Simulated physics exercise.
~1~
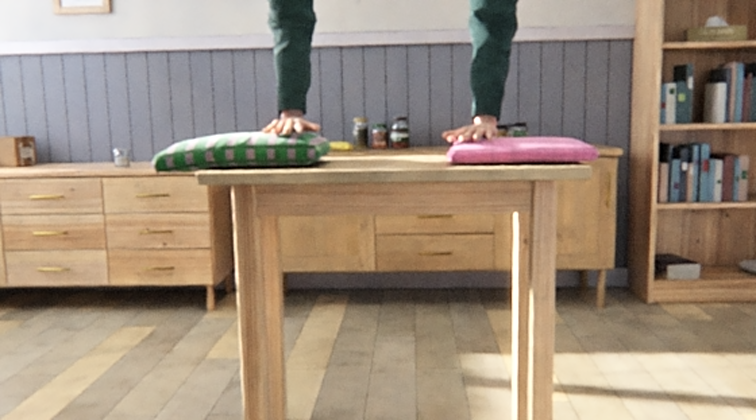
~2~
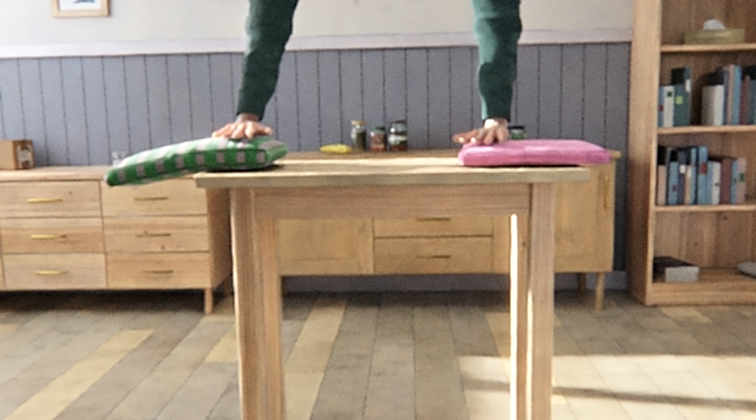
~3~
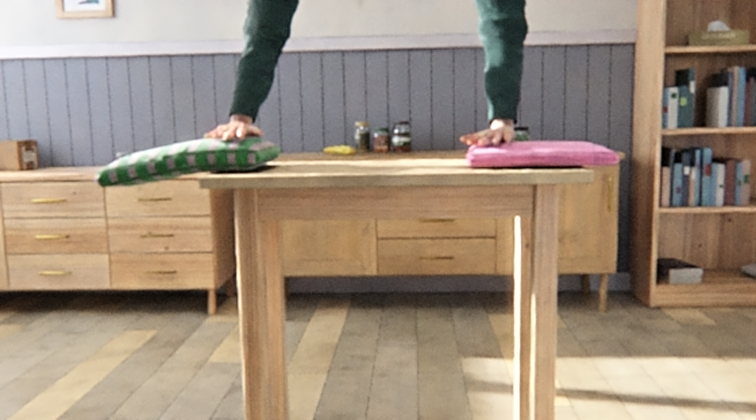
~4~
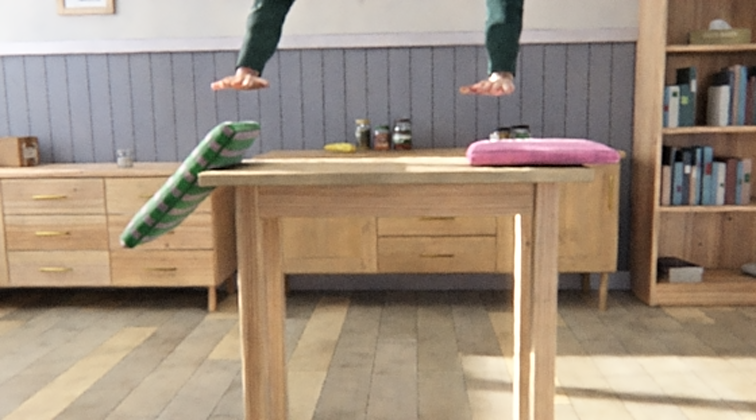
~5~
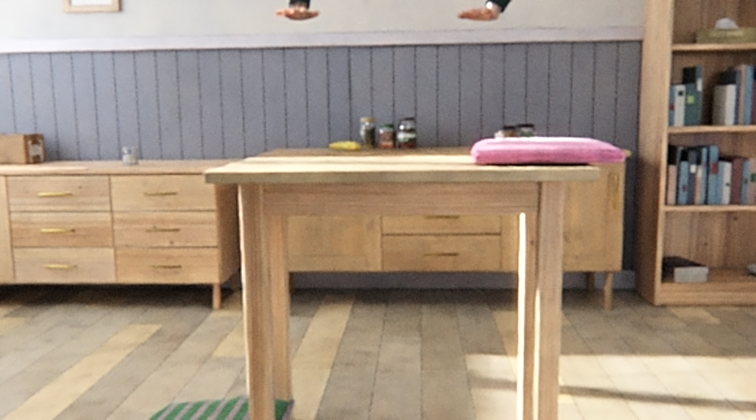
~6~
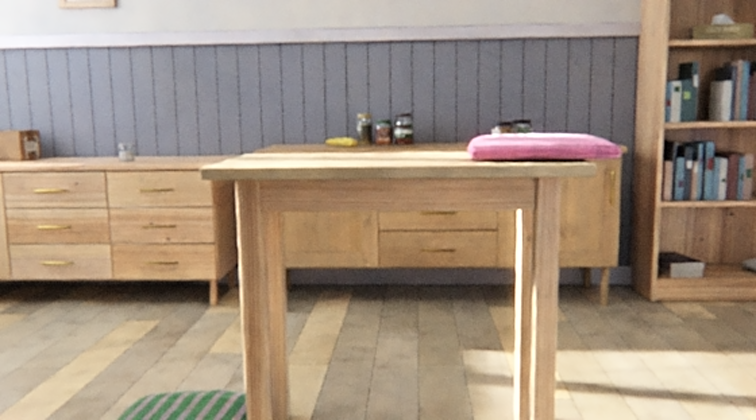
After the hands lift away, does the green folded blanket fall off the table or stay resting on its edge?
The green folded blanket tips over the left edge and falls to the floor. The pink seat pad keeps its place on the table.
